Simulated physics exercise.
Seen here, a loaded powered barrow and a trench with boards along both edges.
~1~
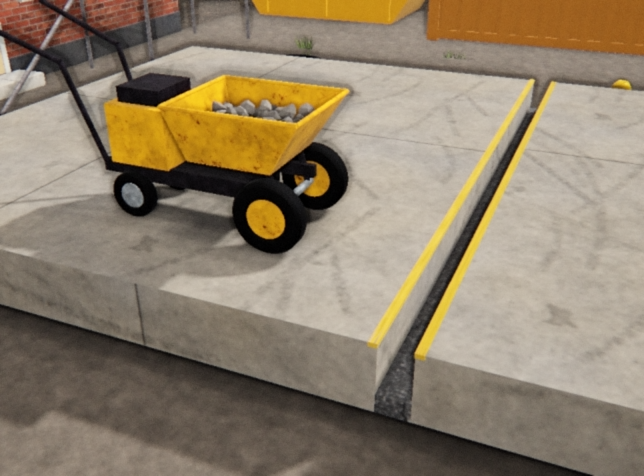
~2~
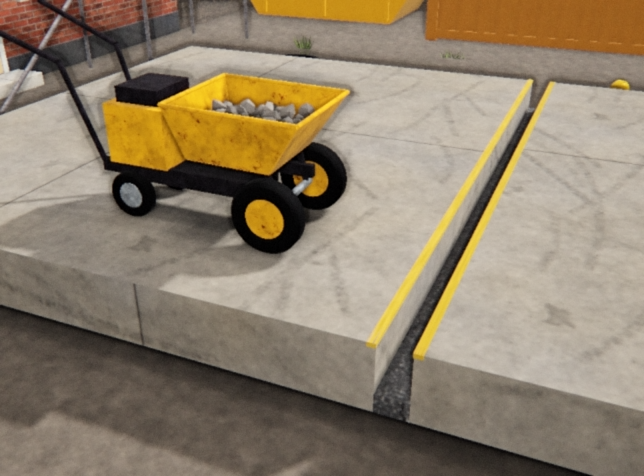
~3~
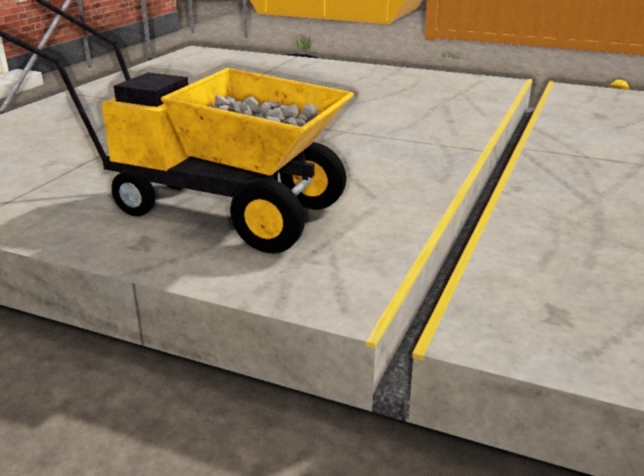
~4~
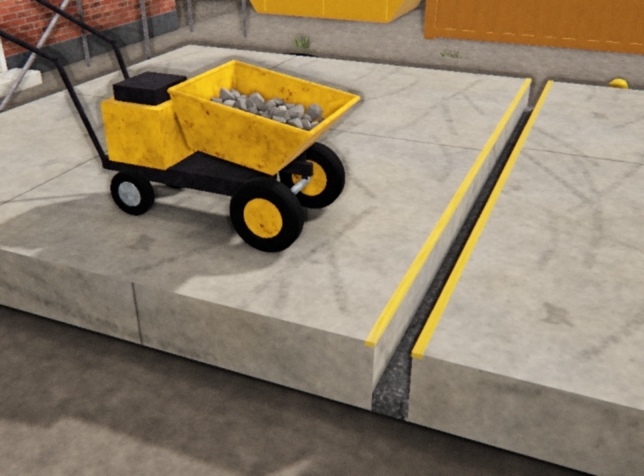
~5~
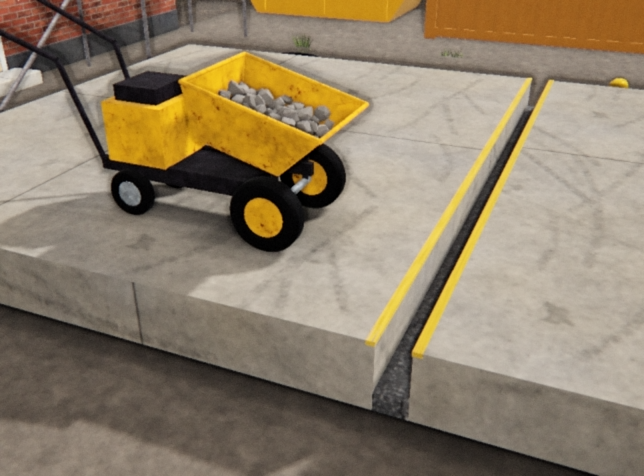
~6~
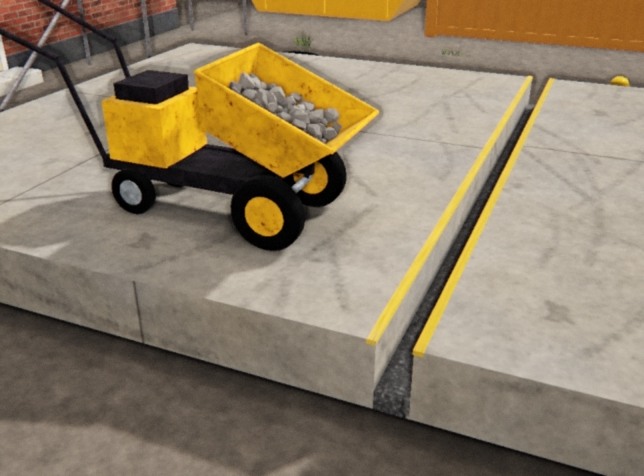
The yellow skip of a powered barrow, loaded with broken grey stones, sits level on a concrete slab, left of a narrow trench edged in yellow. It begins tilting slightly, then tips clearly forward to the right, its rear rising and its lip lowering while the wheels stay in place.
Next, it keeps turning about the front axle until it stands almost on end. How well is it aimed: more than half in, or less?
The greater share will most likely not reach the trench.
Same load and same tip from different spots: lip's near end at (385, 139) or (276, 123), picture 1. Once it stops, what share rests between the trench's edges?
First spot: Roughly 0 percent; second spot: Roughly 20 percent.
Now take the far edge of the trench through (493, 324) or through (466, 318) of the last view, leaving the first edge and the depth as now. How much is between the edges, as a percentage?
I'd put it near 40 in a hundred, then near 40 in a hundred.
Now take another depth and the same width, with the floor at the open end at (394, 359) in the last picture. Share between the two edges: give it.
30 %.
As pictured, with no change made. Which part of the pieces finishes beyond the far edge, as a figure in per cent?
About 5 per cent.
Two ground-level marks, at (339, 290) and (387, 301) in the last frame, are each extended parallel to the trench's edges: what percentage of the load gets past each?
That's 60 per cent for the first and 40 per cent for the second.
Soon, skip tipped steeply; all in the skip.
A while on, skip tipped right over; most in the skip; about a quarter short of the trench; a small part in or heaped over the trench.
Towards the end, skip tipped right over; about half in the skip; about a quarter short of the trench; about a quarter in or heaped over the trench; a stray few beyond it.
Finally, skip tipped right over; about half in the skip; about a quarter short of the trench; about a third in or heaped over the trench; a stray few beyond it.
